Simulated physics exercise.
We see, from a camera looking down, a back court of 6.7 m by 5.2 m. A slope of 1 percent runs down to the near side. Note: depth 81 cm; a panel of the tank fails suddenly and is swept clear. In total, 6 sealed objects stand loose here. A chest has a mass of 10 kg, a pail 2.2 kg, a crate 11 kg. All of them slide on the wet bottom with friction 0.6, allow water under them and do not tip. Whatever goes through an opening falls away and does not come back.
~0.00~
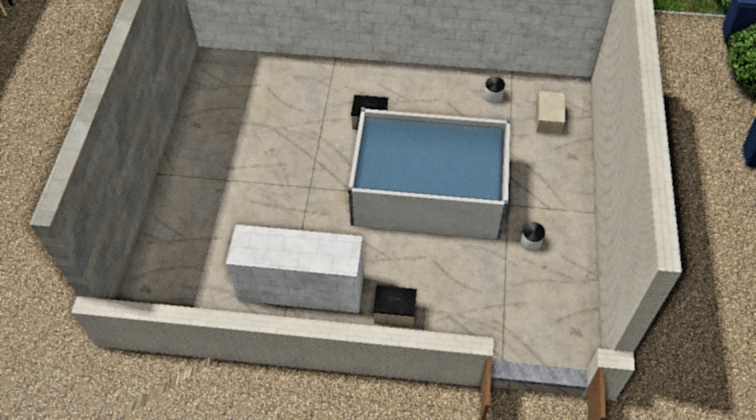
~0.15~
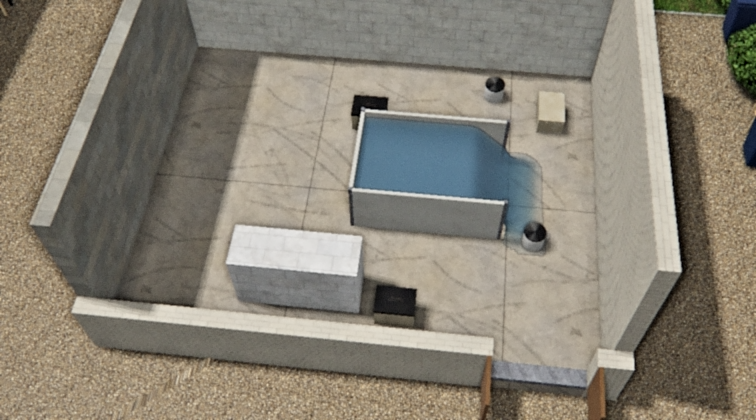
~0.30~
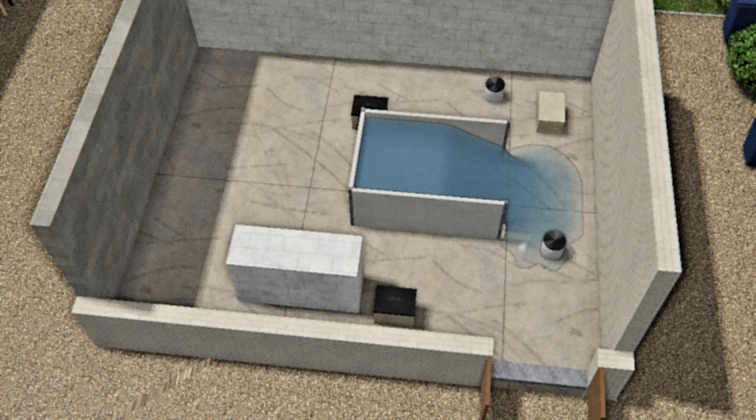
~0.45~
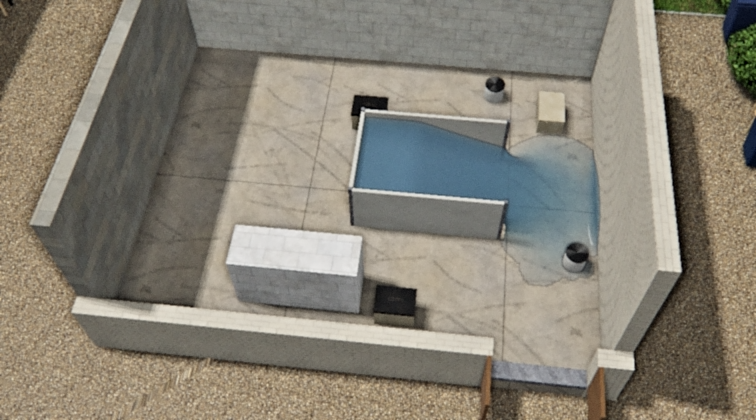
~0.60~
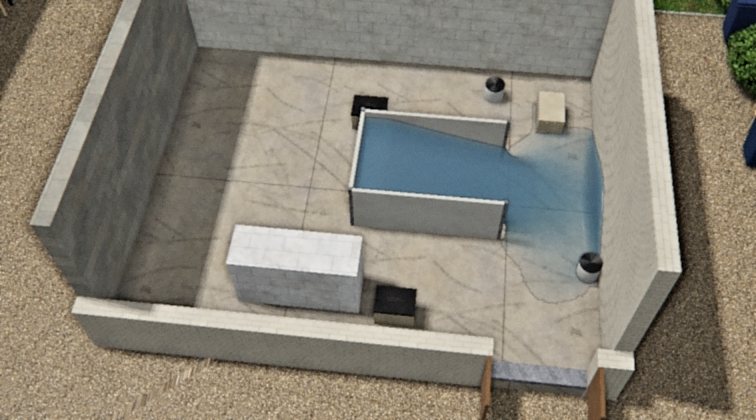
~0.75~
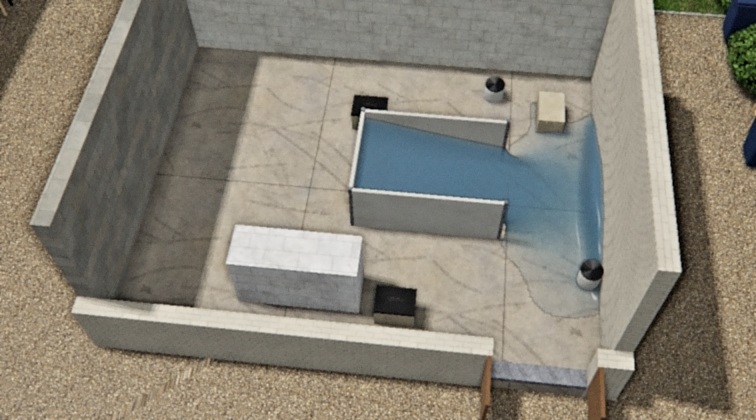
In a walled back court, the right side of a water tank gave way and water poured out across the paving to the right-hand wall, pushing a small round metal-topped container along with it.
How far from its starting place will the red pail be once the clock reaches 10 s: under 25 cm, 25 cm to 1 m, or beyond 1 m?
The red pail will be 25 cm to 1 m from its starting place.
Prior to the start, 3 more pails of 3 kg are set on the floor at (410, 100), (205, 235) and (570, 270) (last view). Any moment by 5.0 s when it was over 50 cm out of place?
Lab note - in order: Above threshold / below threshold / above threshold.
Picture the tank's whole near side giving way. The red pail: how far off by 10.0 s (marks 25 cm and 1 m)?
My answer is that the red pail is flushed far out.
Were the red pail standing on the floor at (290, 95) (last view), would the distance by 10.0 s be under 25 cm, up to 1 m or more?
By that time it is swept a long way.
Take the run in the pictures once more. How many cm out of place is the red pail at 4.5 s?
0 cm or so by then.
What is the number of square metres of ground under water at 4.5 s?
I'd put it close to 26 m2.
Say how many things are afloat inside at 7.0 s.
It comes to 2.
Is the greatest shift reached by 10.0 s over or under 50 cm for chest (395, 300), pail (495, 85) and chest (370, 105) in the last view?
In sequence - stayed below the line; crossed the line; crossed the line.
After 2.0 s the red pail is near (296, 242), 0.0 m from its start, aground; 1 of 6 are out; 0 afloat.
After 4.5 s the red pail is near (296, 242), 0.0 m from its start, aground; 1 of 6 are out; 2 afloat.
After 7.0 s the red pail is near (296, 242), 0.0 m from its start, aground; 1 of 6 are out; 2 afloat.
After 10.0 s the red pail is near (345, 225), 0.7 m from its start, afloat; 1 of 6 are out; 3 afloat.
